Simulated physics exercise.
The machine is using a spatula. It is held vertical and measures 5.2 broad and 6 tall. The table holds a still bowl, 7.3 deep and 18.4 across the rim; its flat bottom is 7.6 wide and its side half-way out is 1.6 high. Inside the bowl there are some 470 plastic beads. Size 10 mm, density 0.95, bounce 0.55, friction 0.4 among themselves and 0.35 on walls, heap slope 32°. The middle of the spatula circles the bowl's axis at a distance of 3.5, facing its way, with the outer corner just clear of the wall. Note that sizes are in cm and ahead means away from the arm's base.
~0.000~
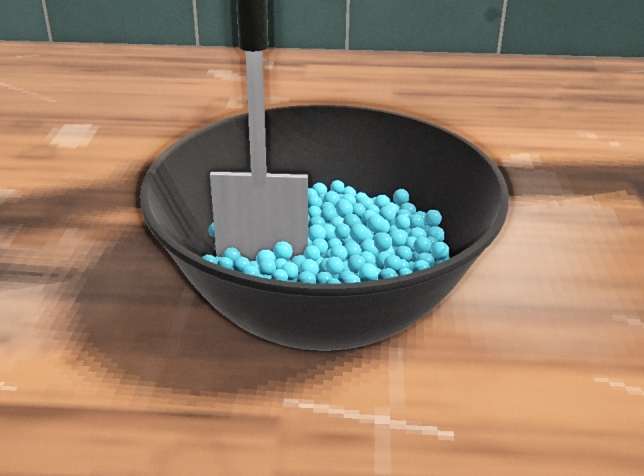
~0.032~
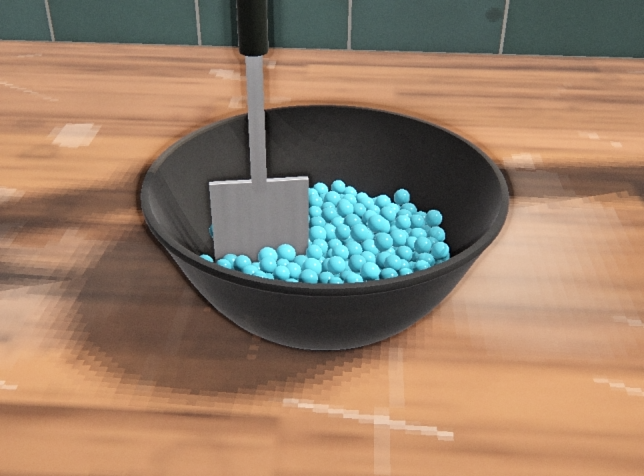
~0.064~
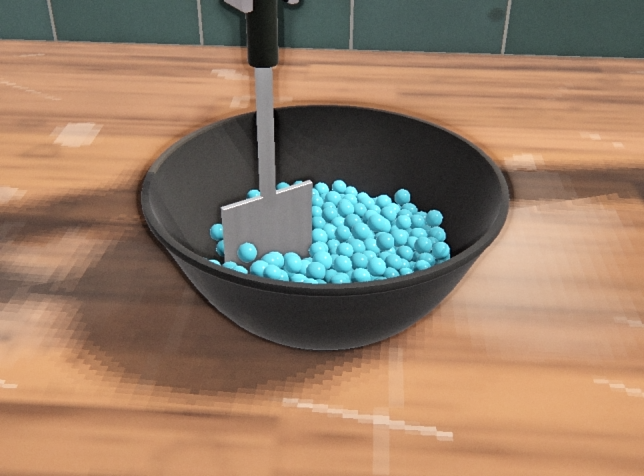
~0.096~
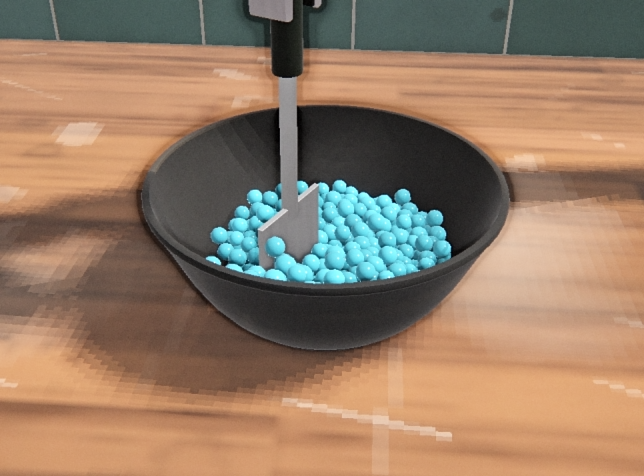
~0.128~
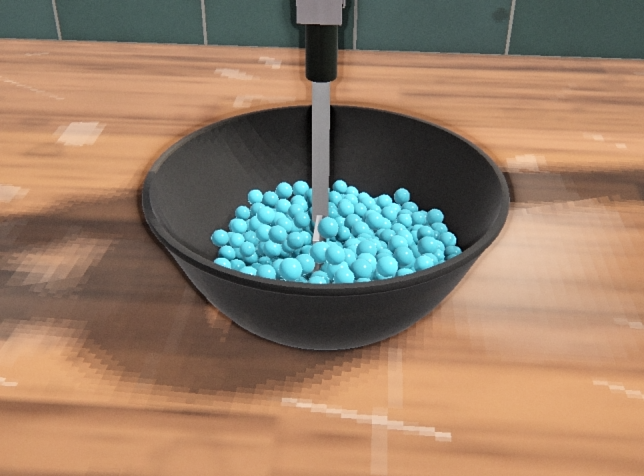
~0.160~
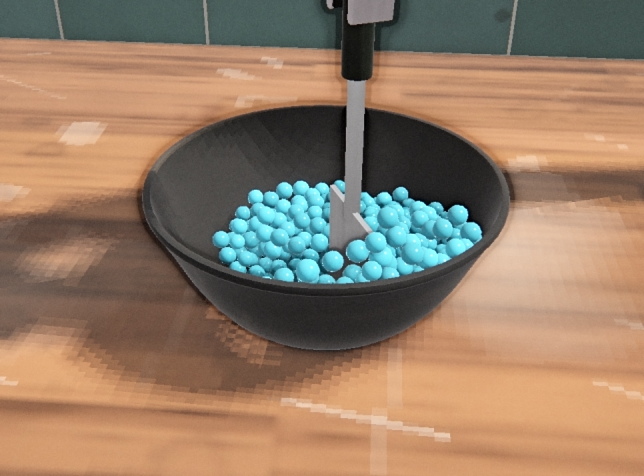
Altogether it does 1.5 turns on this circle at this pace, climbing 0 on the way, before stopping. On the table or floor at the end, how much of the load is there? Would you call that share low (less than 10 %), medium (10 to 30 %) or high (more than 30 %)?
I would call it medium.
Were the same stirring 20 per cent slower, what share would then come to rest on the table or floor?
Estimated share: About 5 per cent.
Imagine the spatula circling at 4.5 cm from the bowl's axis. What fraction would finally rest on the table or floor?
Then about 20 per cent.
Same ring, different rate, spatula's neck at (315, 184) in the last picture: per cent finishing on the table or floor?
I'd say near 5 per cent.
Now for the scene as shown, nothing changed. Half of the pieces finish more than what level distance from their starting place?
I'd put it at roughly 9 centimetres.
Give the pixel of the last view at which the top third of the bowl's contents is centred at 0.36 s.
Roughly at (296, 158).
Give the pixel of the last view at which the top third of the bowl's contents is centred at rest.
(398, 218).
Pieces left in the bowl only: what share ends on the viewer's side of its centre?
Roughly 40 percent of it.
After 0.36 s, 279° round, highest piece 10 above the table; 426 in the bowl, 17 on the table or floor, 25 in flight or on the tool.
After 0.55 s, 82° round, highest piece 9 above the table; 401 in the bowl, 54 on the table or floor, 13 in flight or on the tool.
After 0.85 s, 180° round, highest piece 7 above the table; 389 in the bowl, 79 on the table or floor.
After 1.55 s, 180° round, highest piece 7 above the table; 389 in the bowl, 79 on the table or floor.
At rest, 389 in the bowl, 79 on the table or floor. That is 17 % on the table or floor.
